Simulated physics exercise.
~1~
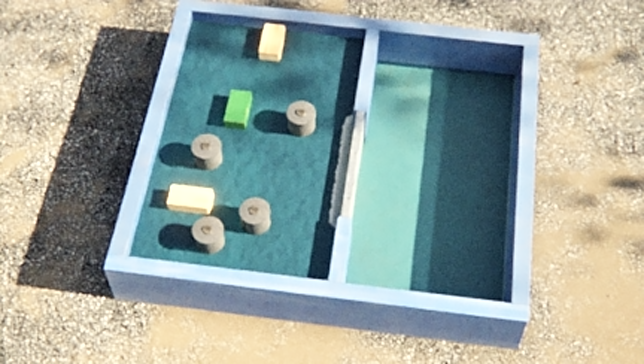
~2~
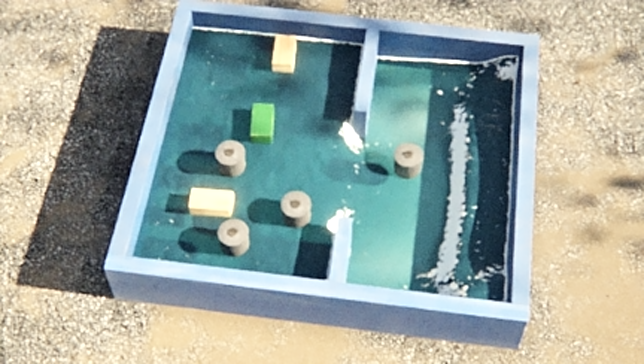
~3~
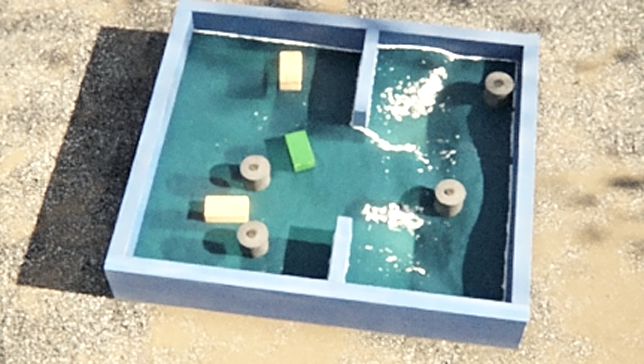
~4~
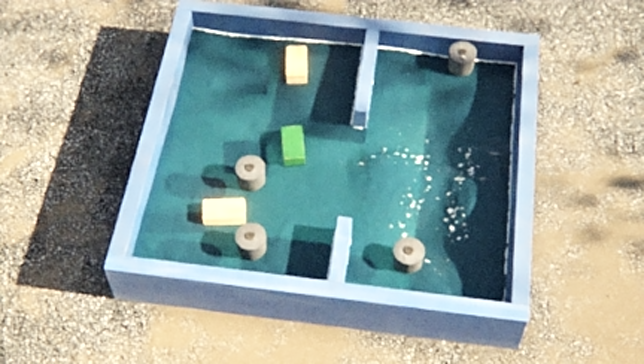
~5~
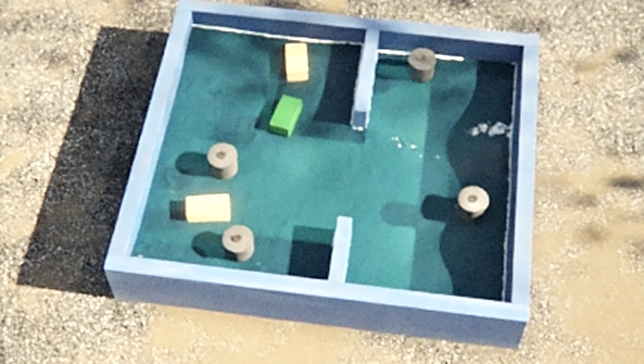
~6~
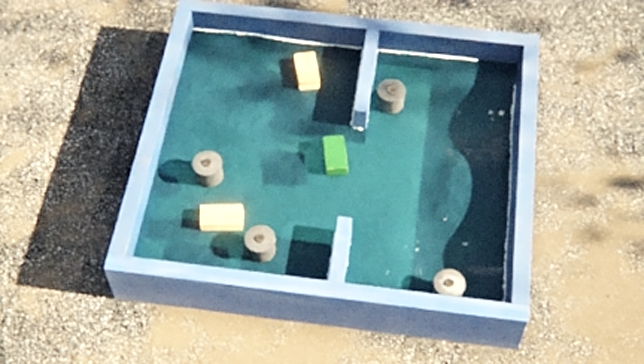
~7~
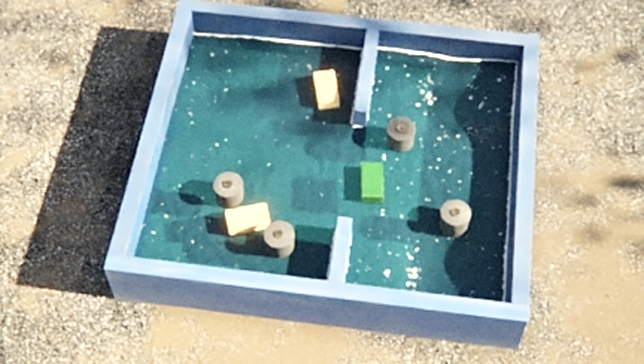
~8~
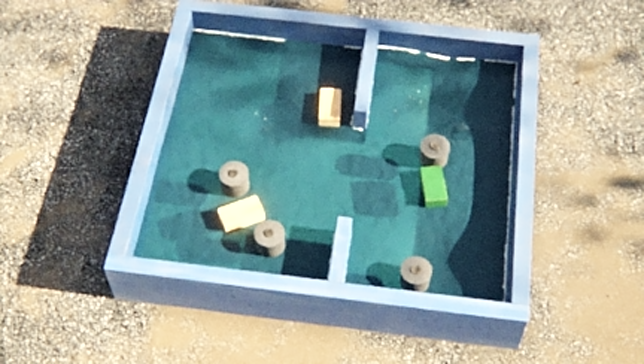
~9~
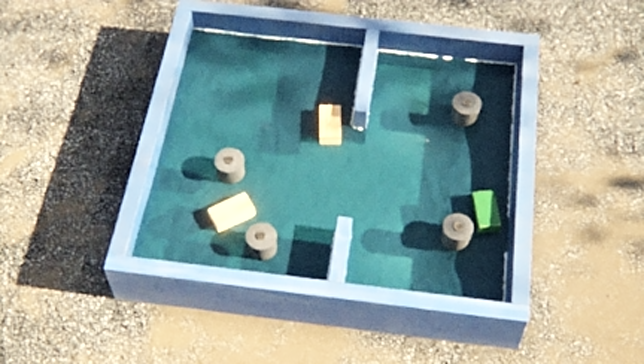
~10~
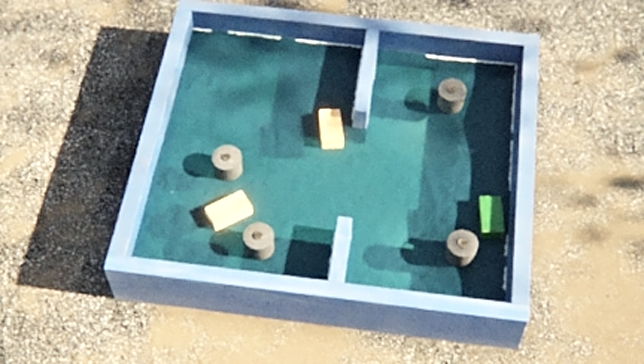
In a divided basin, water surges right through the gap and the green block drifts across.
